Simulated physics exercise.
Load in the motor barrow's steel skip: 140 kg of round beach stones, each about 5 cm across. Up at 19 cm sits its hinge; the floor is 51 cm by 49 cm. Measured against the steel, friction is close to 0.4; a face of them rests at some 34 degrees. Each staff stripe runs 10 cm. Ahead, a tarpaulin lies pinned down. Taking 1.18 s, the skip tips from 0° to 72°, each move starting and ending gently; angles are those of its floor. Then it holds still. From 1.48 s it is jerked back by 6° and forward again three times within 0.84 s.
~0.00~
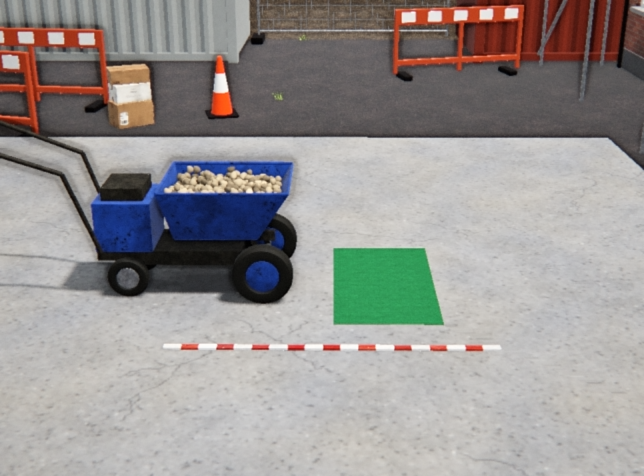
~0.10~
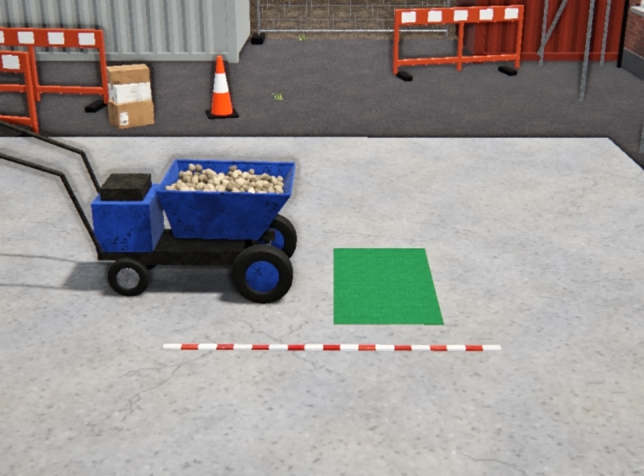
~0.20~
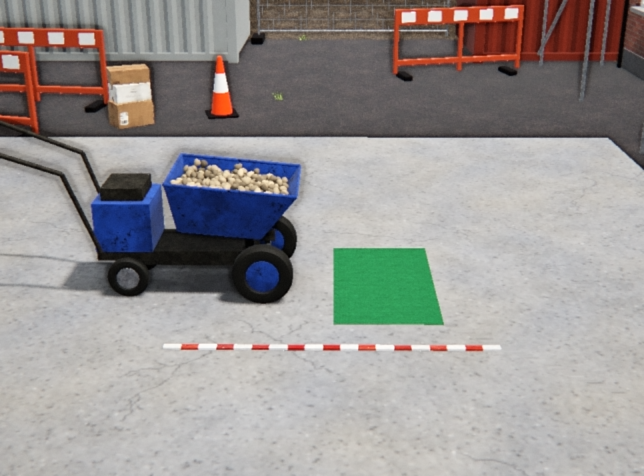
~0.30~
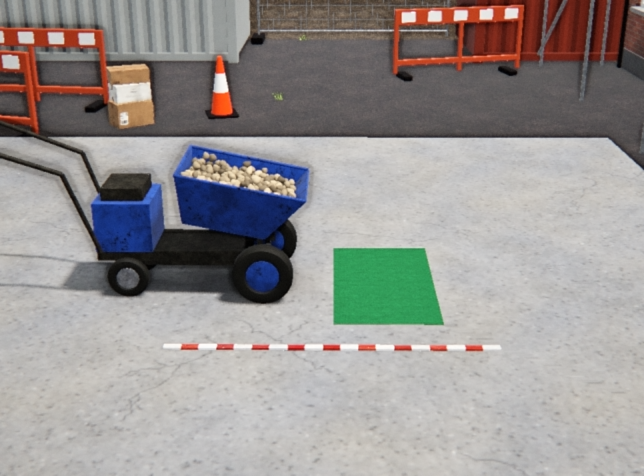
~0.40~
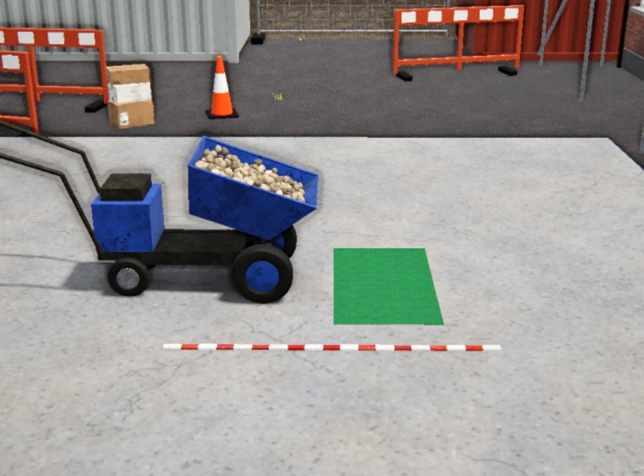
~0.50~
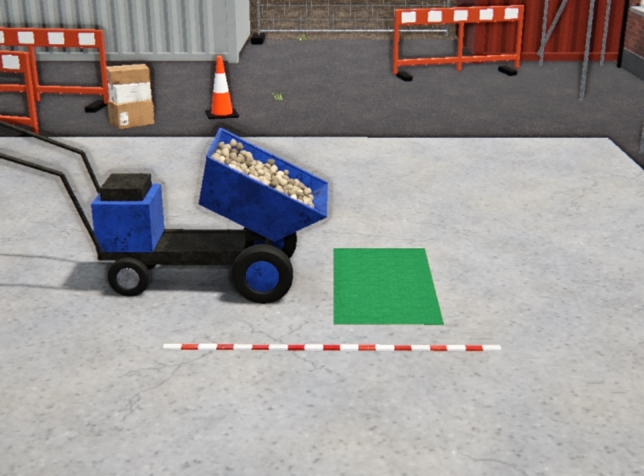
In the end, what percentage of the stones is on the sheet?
Roughly 75 percent of the stones.
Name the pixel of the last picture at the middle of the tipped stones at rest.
Somewhere around (392, 278) in the last picture.
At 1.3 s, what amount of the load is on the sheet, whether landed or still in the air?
Roughly 45 percent of the load.
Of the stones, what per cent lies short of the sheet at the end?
Around 0 percent of the load.
After 0.9 s the floor is at 60°; 100 % in the skip; the foremost stones are at (357, 245).
After 1.3 s the floor is at 72°; 56 % in the skip, 43 % on the sheet, 1 % off the sheet elsewhere; the foremost stones are at (442, 285).
After 2.8 s the floor is at 72°; 2 % in the skip, 1 % short of the sheet, 75 % on the sheet, 22 % off the sheet elsewhere; the foremost stones are at (623, 301).
After 4.7 s the floor is at 72°; 0 % in the skip, 2 % short of the sheet, 76 % on the sheet, 22 % off the sheet elsewhere; the foremost stones are at (623, 301).
